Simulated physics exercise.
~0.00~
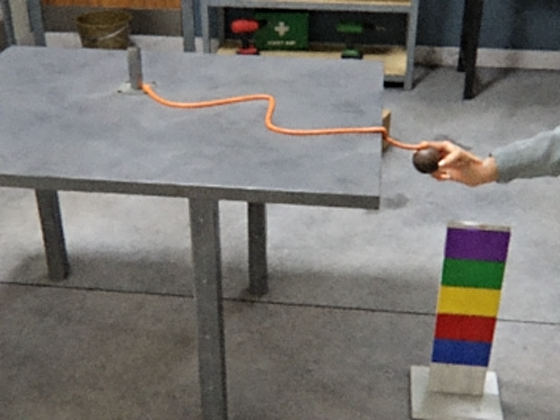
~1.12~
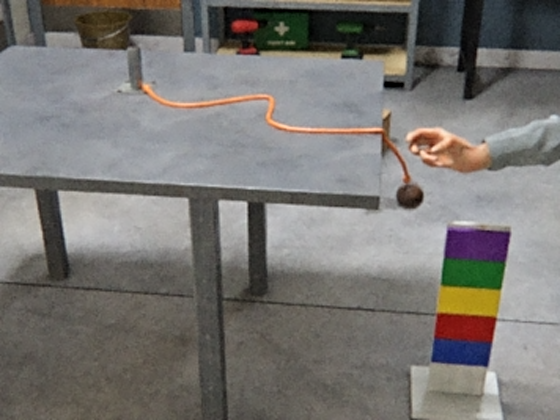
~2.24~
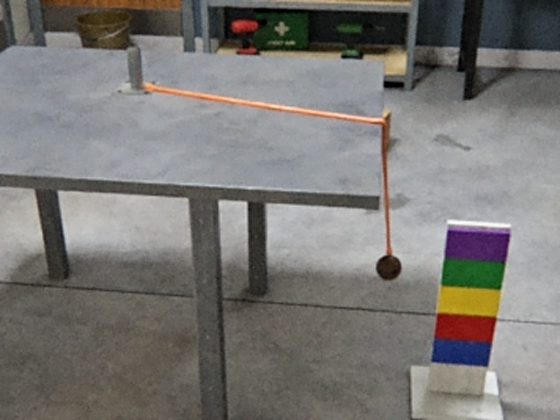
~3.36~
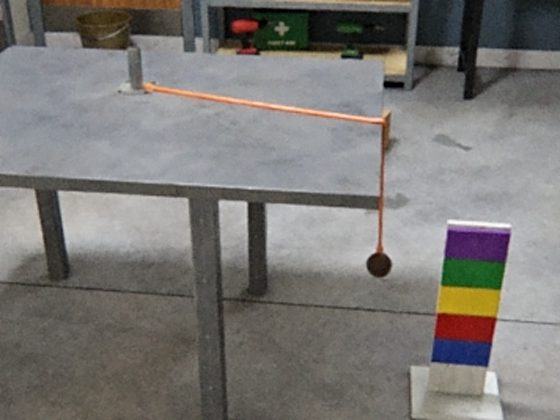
We see a hand release a brown ball tied to an orange cord beyond a workbench's edge, beside a board with five coloured bands. The ball drops and swings left as the cord pulls straight, ending up hanging level with the green band.
